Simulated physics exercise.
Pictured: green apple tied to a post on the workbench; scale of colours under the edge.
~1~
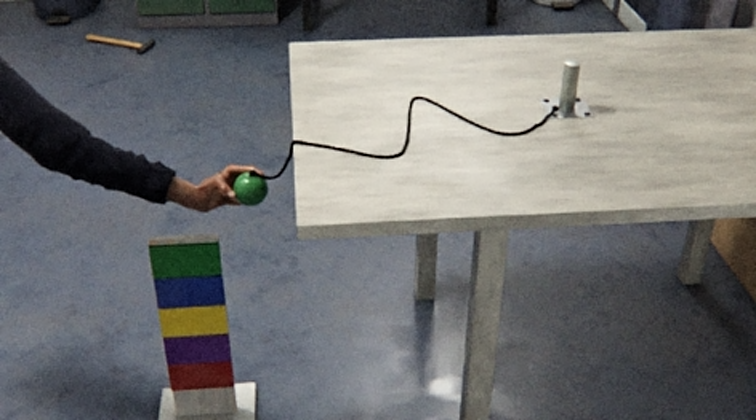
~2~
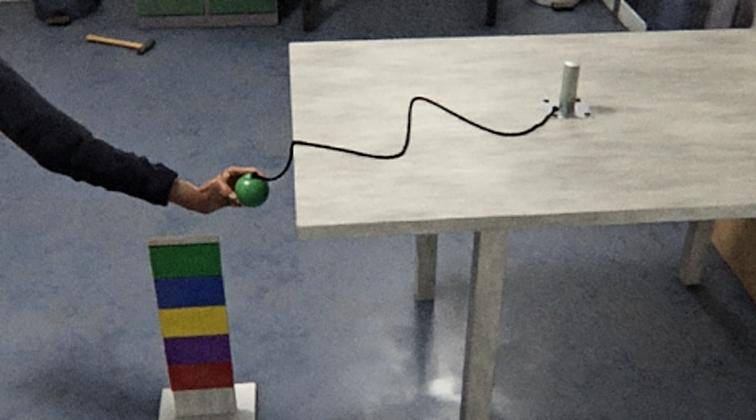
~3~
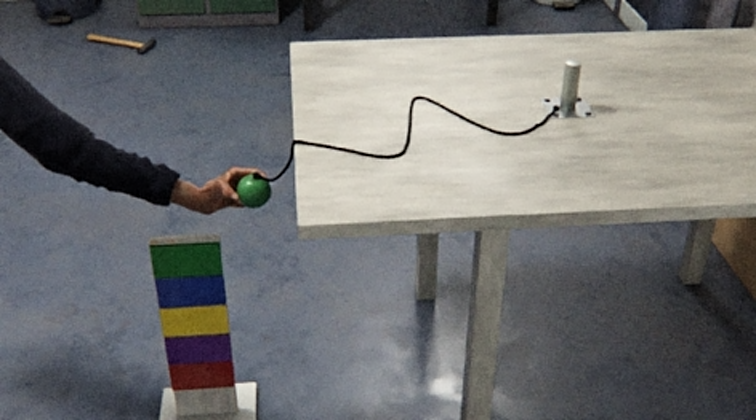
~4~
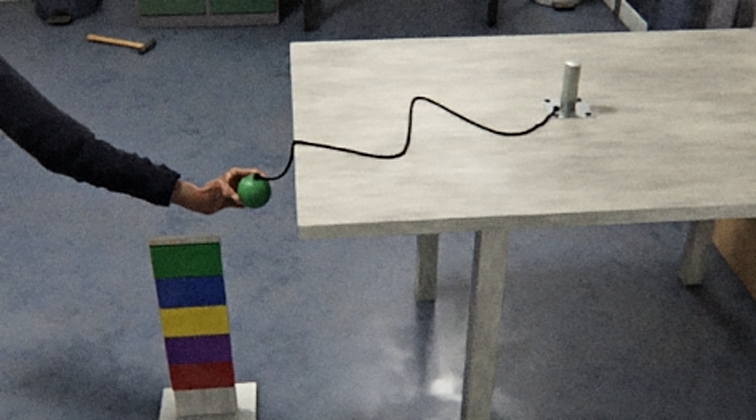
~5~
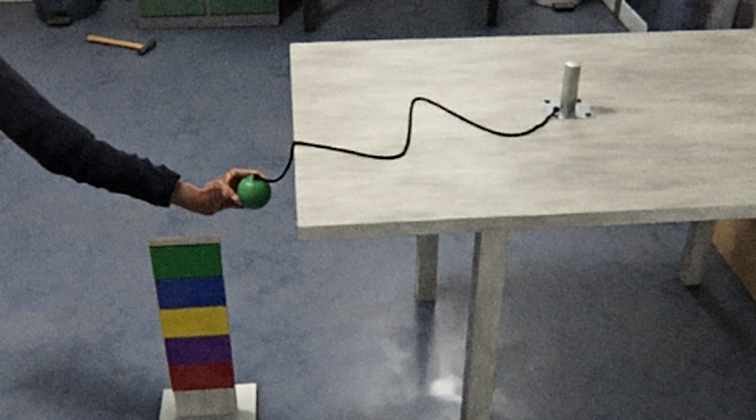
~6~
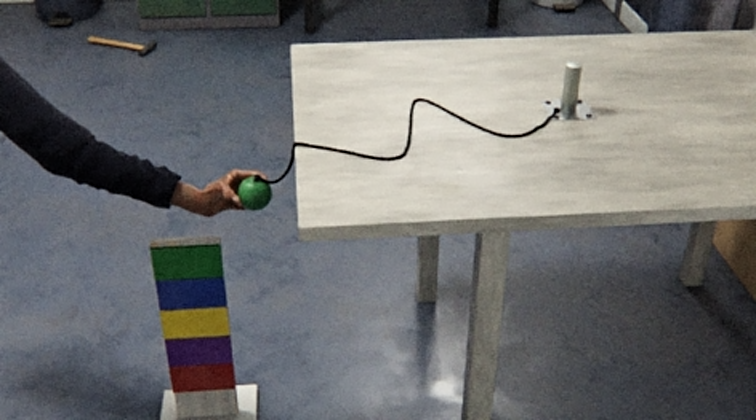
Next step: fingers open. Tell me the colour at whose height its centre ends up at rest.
It ends up level with purple.
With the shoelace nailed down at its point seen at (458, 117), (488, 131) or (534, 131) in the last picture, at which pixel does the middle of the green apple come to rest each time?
First try around (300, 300), second around (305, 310), third around (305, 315).
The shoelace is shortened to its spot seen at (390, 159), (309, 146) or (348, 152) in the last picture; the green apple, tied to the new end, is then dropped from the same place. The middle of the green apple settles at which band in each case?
Above them all; blue; green.
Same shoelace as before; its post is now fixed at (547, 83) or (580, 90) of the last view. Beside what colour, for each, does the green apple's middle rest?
Going case by case, it's purple and then yellow.
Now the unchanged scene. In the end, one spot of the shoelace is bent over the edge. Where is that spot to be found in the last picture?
Spot: Approx. (411, 127).
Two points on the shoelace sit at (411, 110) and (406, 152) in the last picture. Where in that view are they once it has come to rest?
First one close to (334, 132), second close to (296, 183).
Early on, apple near (265, 299); level with blue.
Midway, apple near (319, 324); level with purple.
Near the end, apple near (296, 341); level with purple.
Finally, apple near (306, 337); level with purple. The purple one.
